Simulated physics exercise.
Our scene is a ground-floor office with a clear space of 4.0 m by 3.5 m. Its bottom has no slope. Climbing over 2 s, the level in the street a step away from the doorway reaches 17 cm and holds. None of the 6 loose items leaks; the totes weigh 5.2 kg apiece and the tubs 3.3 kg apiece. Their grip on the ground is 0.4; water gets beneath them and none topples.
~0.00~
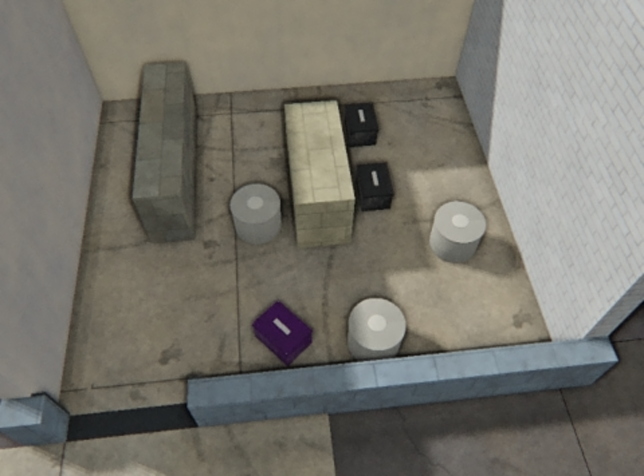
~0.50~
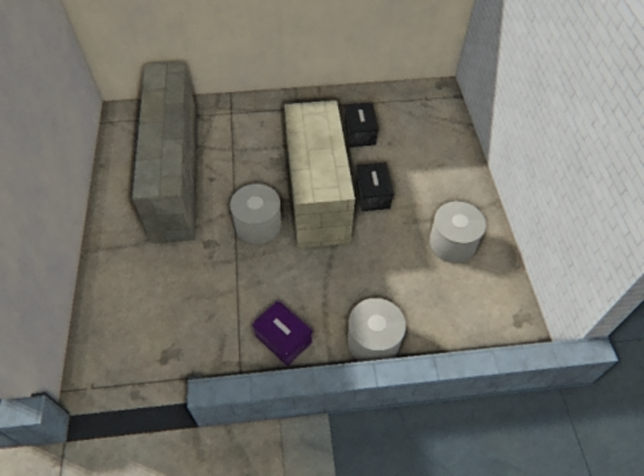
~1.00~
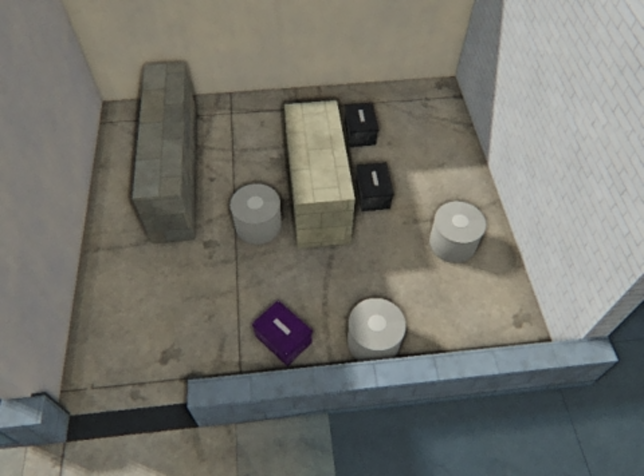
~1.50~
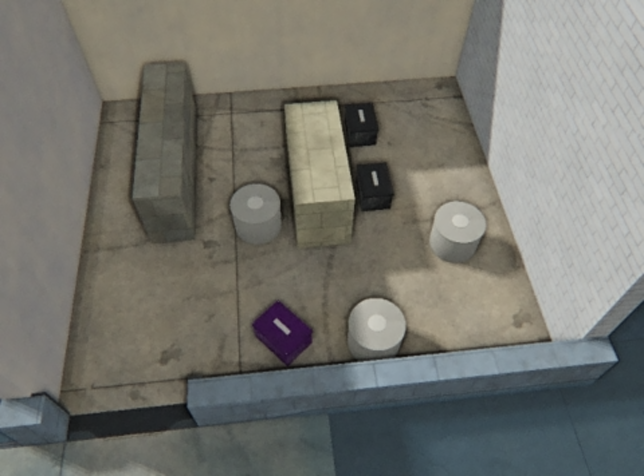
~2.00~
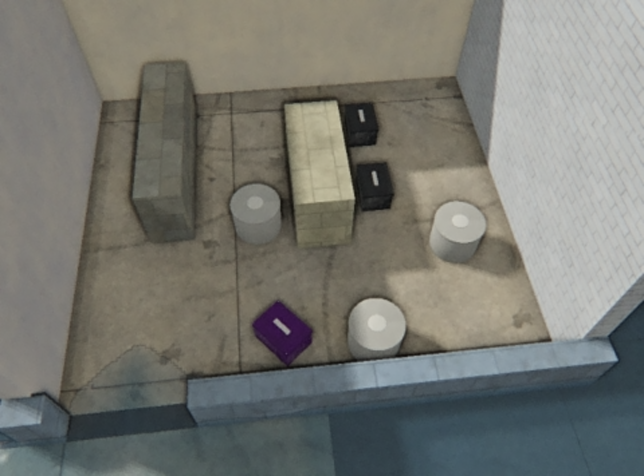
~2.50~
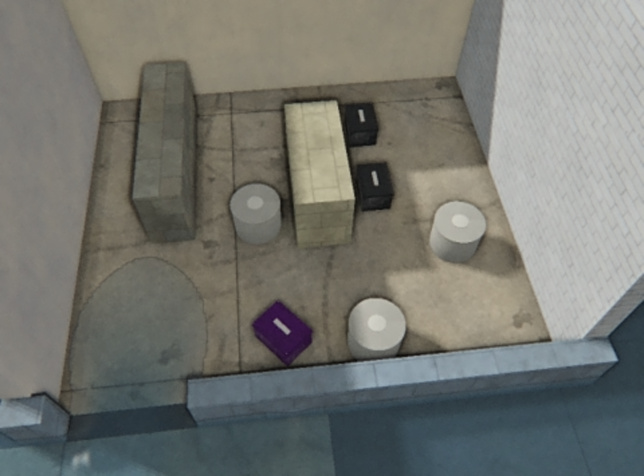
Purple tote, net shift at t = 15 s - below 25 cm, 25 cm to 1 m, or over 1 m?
Some way off.
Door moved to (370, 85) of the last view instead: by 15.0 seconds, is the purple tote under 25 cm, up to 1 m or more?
Well, the purple tote ends up distant in that setup.
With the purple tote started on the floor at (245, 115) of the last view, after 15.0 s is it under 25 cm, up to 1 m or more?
I'd say it goes a long distance.
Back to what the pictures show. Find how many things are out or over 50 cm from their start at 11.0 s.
The count is 3.
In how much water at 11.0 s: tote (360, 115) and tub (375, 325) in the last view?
Some 4 cm at the first, some 4 cm at the second.
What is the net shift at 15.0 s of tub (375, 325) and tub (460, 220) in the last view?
80 cm and 140 cm respectively.
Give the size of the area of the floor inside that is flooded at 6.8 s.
I'd estimate close to 10.0 m2.
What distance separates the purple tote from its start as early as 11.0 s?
About 0 cm by then.
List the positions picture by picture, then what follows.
In the first picture, the purple tote at (282, 327), on the bottom; 0.0 m2 under water; 0 of 6 have shifted.
In the second picture, the purple tote at (282, 327) rests on the ground; 0.0 m2 under water; 0 of 6 have shifted.
In the third picture, the purple tote at (282, 327), on the bottom; water covers 0.0 m2; 0 of 6 have shifted.
In the fourth picture, the purple tote at (282, 327) rests on the ground; water covers 0.0 m2; 0 of 6 have shifted.
In the fifth picture, the purple tote at (282, 327), on the bottom; 0.3 m2 under water; 0 of 6 have shifted.
In the sixth picture, the purple tote at (282, 327), on the bottom; water covers 1.2 m2; 0 of 6 have shifted.
After 3.5 s the purple tote is near (282, 327), 0.0 m from its start, aground; 0 afloat.
After 6.8 s the purple tote is near (282, 327), 0.0 m from its start, aground; 1 afloat.
After 11.0 s the purple tote is near (282, 327), 0.0 m from its start, aground; 4 afloat.
After 15.0 s the purple tote is near (261, 265), 0.6 m from its start, afloat; 6 afloat.
